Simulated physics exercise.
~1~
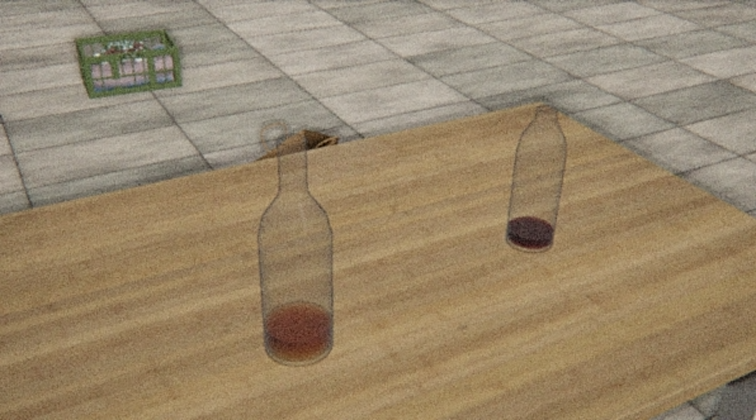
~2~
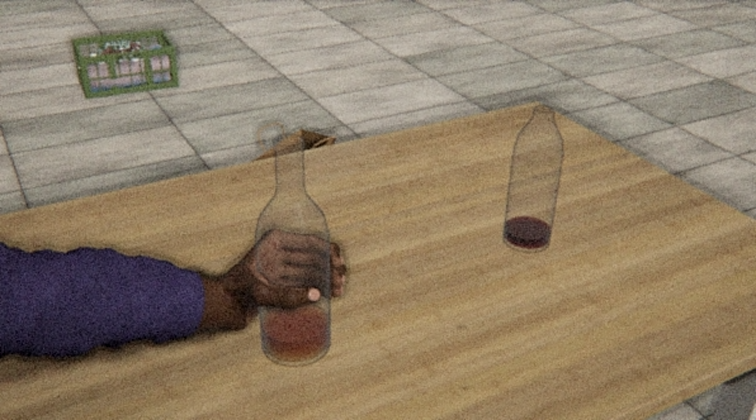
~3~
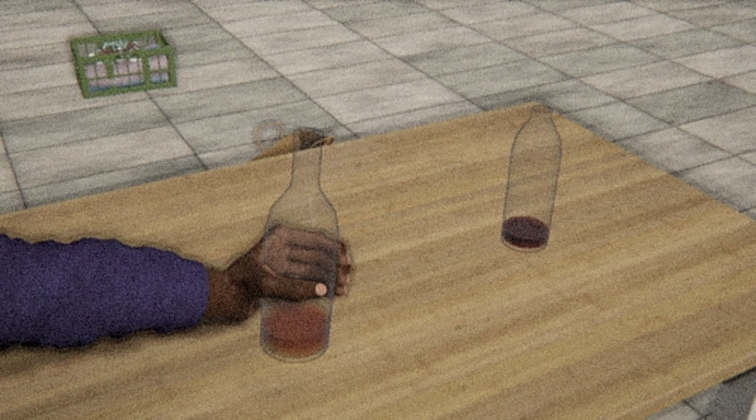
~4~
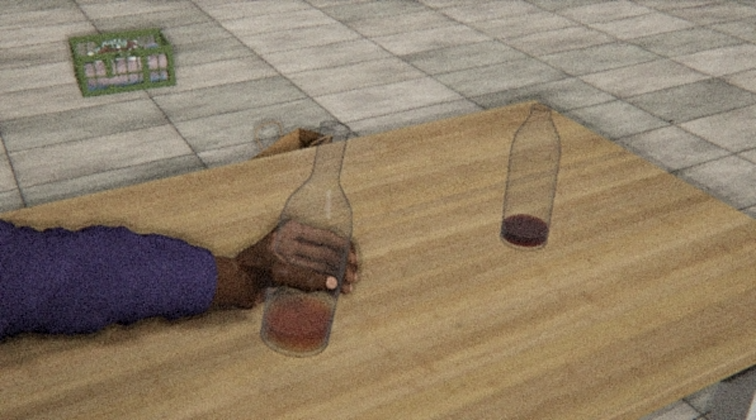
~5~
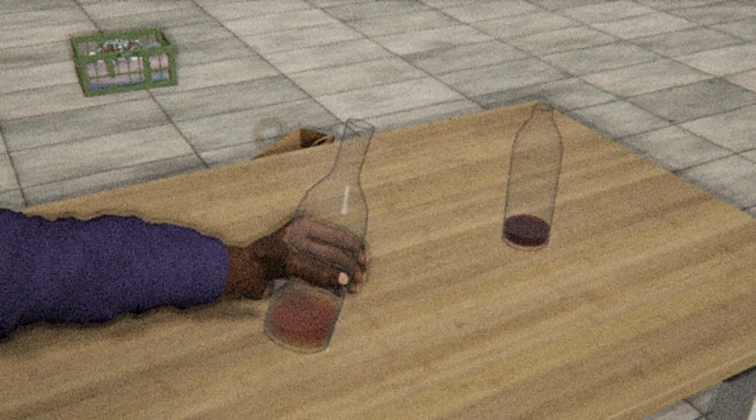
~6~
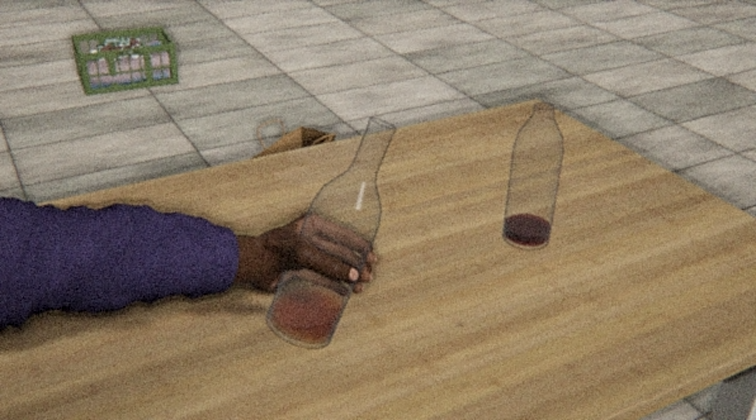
The footage shows two nearly empty clear bottles standing upright on a wooden table, with a green crate on the tiled floor beyond; a purple-sleeved arm reaches in, grips the left bottle and gradually tilts it to the right.
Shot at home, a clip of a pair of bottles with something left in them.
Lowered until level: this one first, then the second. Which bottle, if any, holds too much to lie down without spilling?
Left: Does not spill, right: Does not spill.
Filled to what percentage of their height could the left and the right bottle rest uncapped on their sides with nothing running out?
About 22 per cent and 26 per cent.
A moment on, the left bottle is nearly down; left bottle, all still inside.
Further on, the left bottle lies flat; left bottle, all still inside.
When it is over, both lie flat; left bottle, all still inside; right bottle, all still inside.
